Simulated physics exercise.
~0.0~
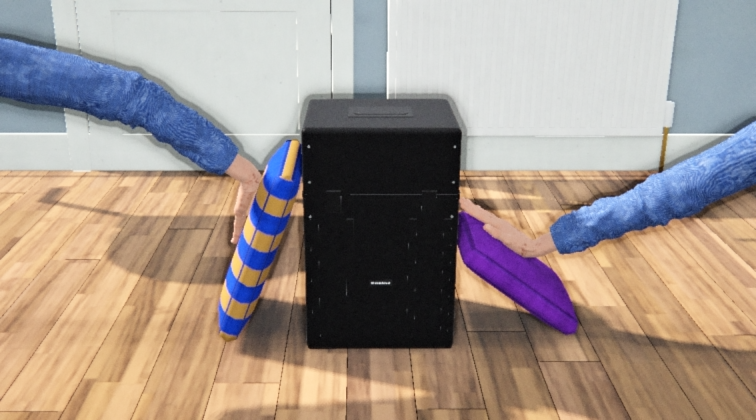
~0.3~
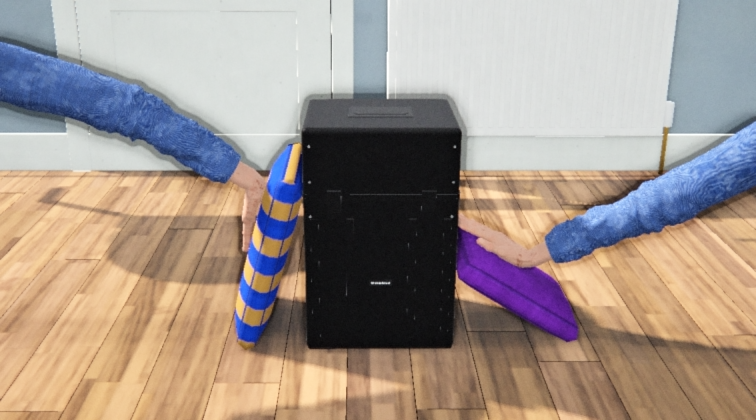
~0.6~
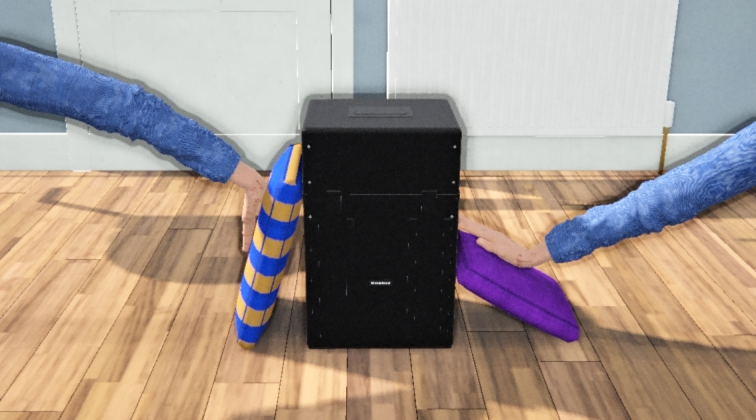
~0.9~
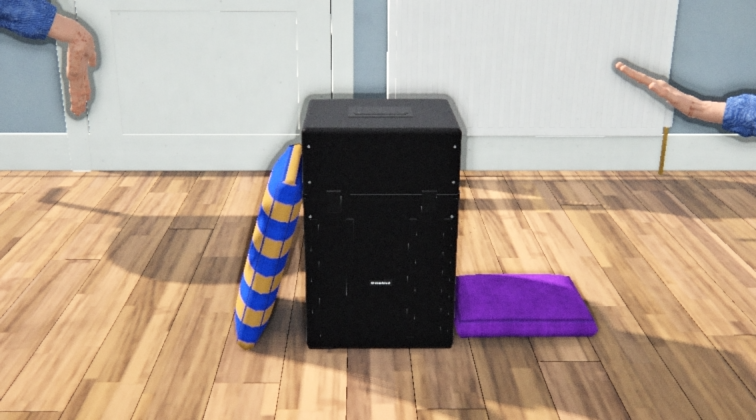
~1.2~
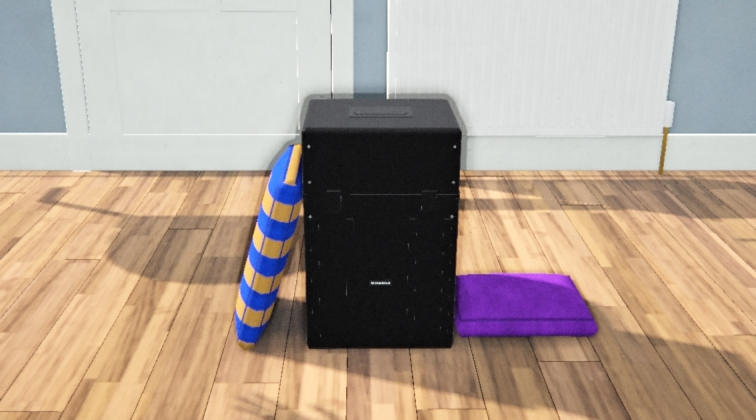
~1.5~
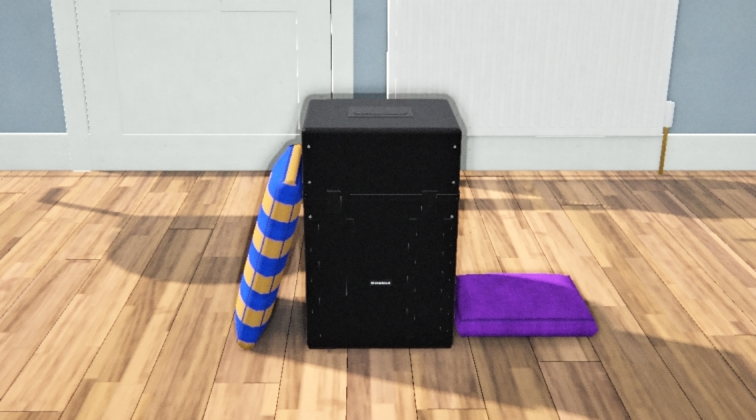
A tall black chest stands upright on a sunlit wooden floor, seen from the front and slightly above, with pale panels and a blue-grey wall behind it. Two hands in fuzzy blue sleeves reach in from either side, holding a blue and tan striped pillow against its left side and a purple soft bag against its right. The pillow and bag shift slightly as the hands settle them. Then both hands let go and draw back out of view. The purple bag slips down and lies flat on the floor, while the striped pillow stays leaning against the unmoved chest.
